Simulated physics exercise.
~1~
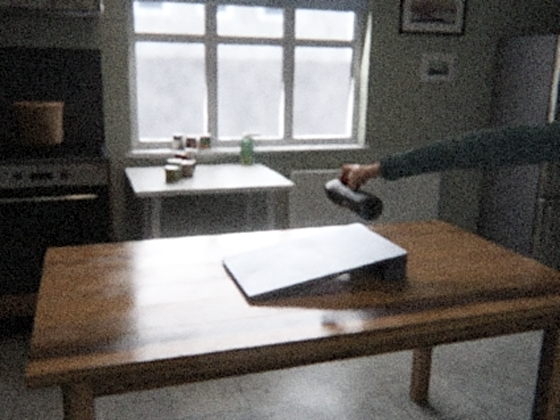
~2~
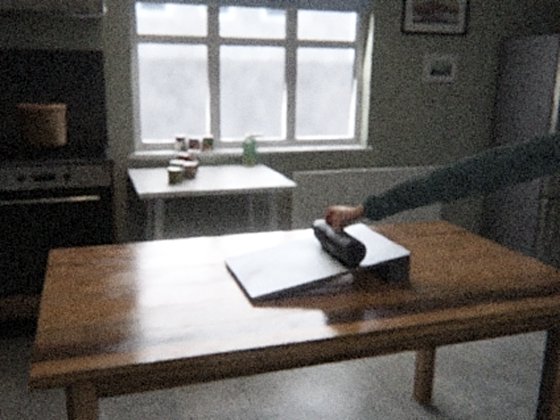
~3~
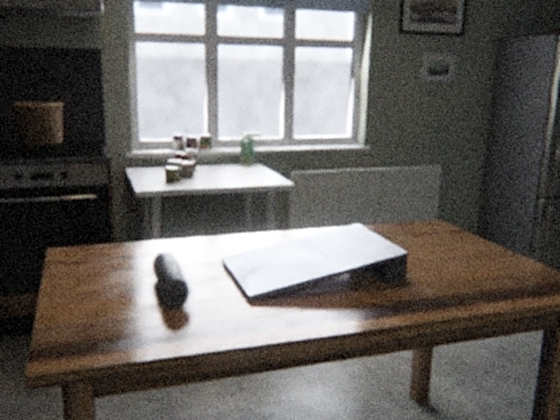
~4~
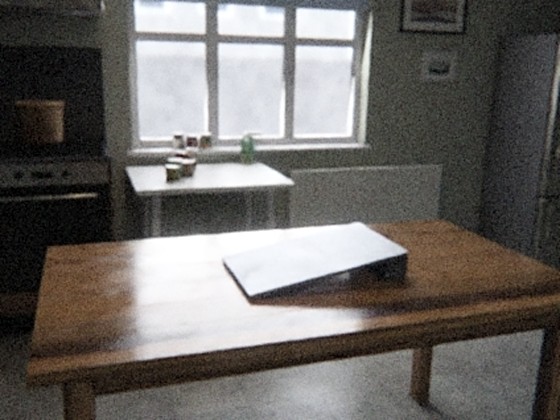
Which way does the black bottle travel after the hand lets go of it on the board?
The black bottle moves to the left, going down the sloping board and onto the tabletop.
